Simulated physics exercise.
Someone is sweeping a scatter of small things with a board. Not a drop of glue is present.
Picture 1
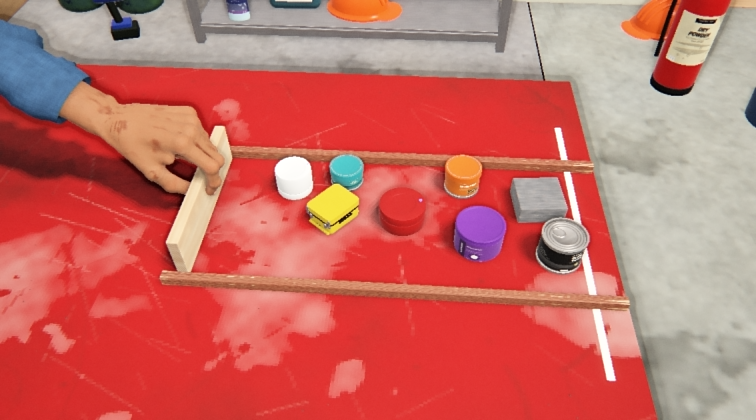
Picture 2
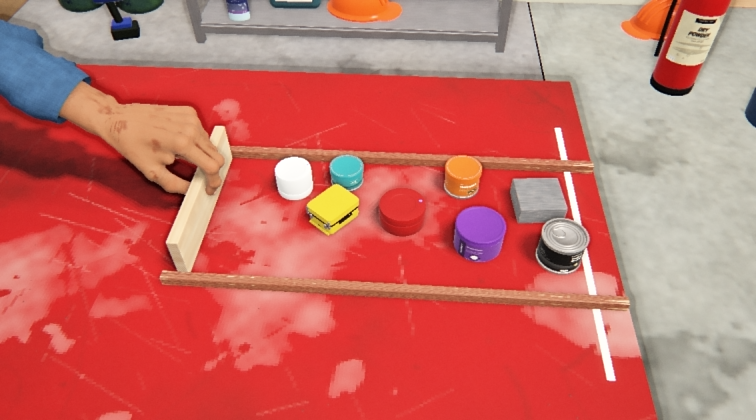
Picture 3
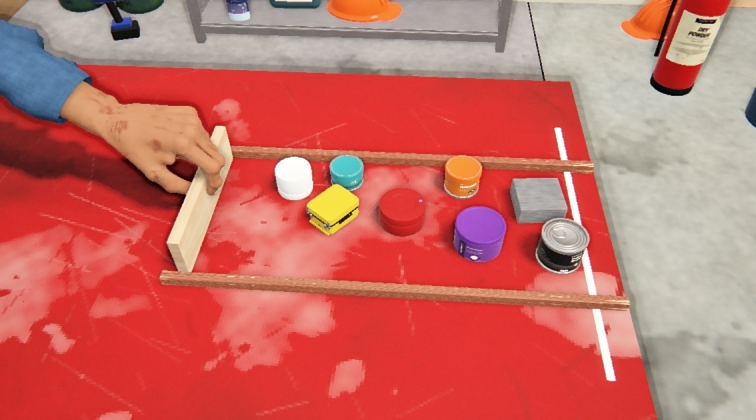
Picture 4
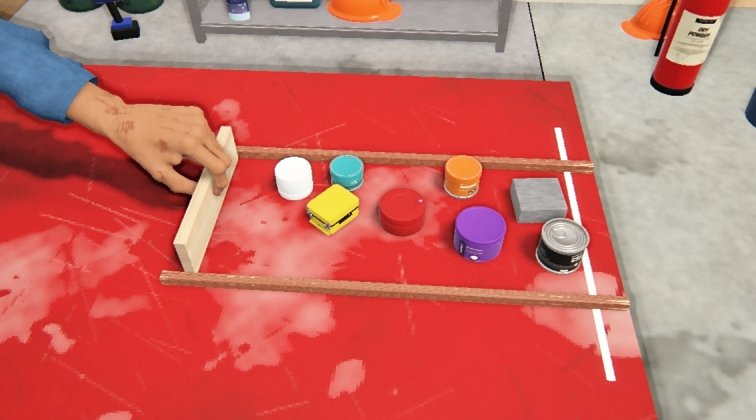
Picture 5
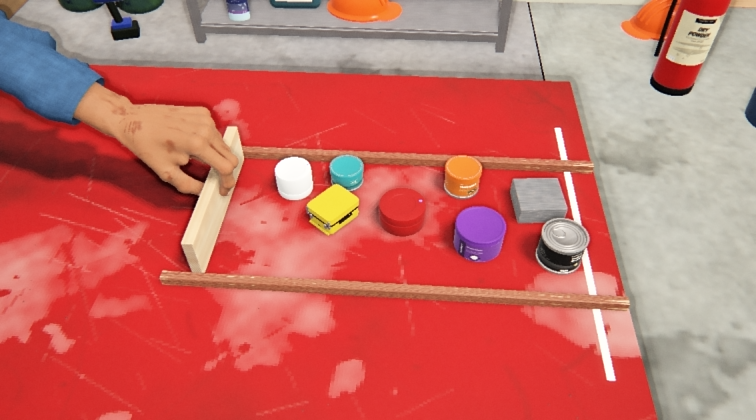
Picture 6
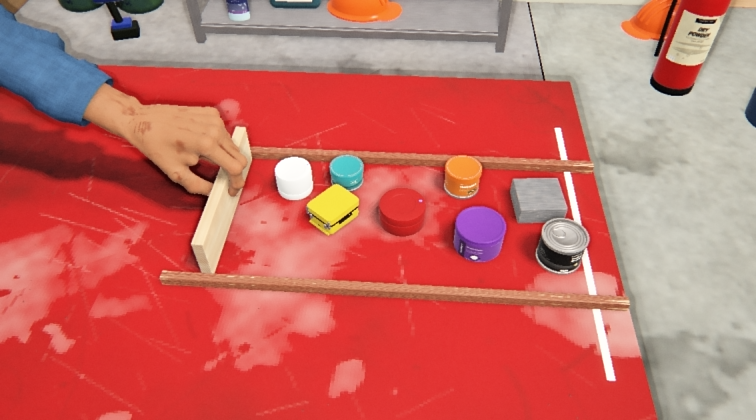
A hand in a blue sleeve holds a pale wooden board upright at the left of a worn red tabletop, seen from above at an angle in what looks like a workshop. Between two wooden strips sit white, teal, yellow, red, orange and purple containers, a grey block and a black pot near white tape. The board stays still, then slides slightly right, touching nothing, while the camera holds steady.
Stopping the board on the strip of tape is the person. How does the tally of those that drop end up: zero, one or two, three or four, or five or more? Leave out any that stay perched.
The tally ends at three or four.
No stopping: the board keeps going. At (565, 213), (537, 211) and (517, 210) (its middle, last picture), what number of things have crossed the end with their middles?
In order of the places given, that's 4, 1 and 1.
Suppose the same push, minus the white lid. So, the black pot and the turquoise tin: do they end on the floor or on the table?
The black pot ends up below while the turquoise tin stays up top.
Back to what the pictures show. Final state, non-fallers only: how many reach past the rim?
4 of them.
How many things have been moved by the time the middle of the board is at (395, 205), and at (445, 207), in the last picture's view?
Moved so far: 6, later 7.
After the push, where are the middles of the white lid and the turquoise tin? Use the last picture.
Positions - first (595, 200), then (588, 177).
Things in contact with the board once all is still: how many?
Total: 4.
Early on, none off yet; black pot at rest near (562, 246); grey block at rest near (538, 200); purple tub moving near (489, 238).
Finally, the number that fall off is three or four; lost, red lid, orange tin, grey block and black pot.
